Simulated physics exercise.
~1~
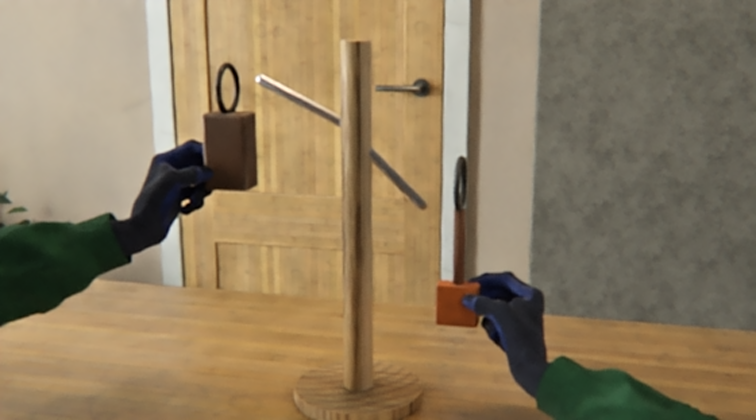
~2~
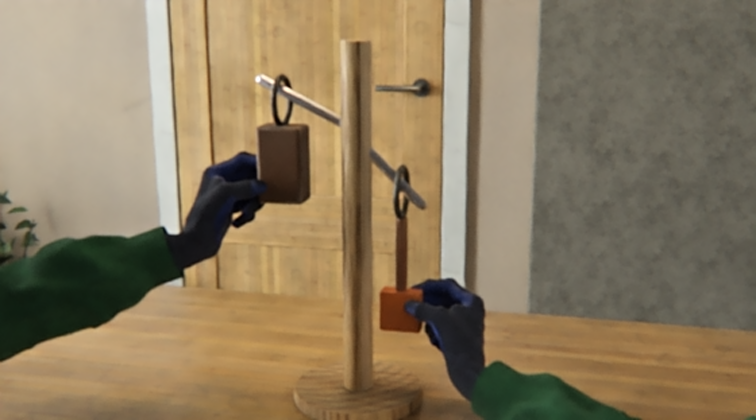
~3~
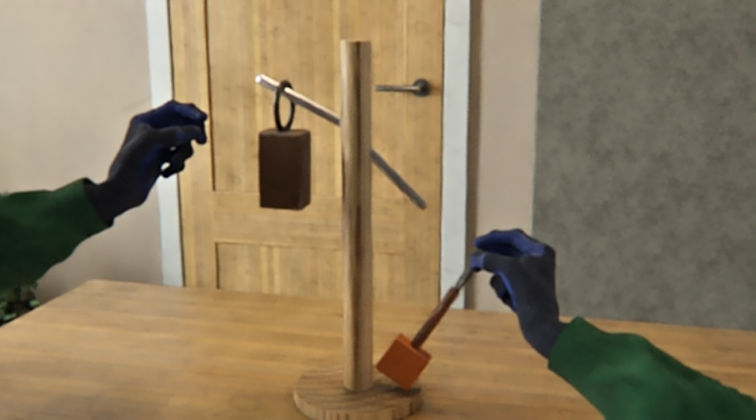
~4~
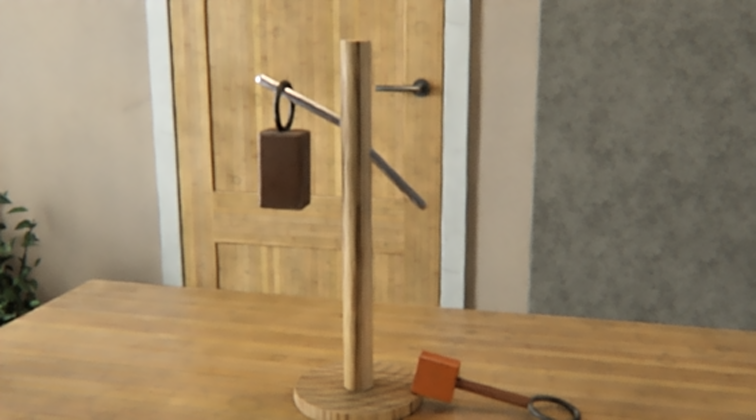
Two dark-gloved hands in green sleeves reach in from either side of a wooden peg stand on a table, seen from the front with a door behind. The left hand holds a brown block-like pouch with a black ring, and the right holds an orange-ended brush with a loop. Both move inward, bringing the loops to the slanted metal rod. The hands let go and draw back, and the pouch hangs from the raised left side while the brush drops, tilting as it falls. Finally the brush lies on the table by the base, and the pouch remains hooked.
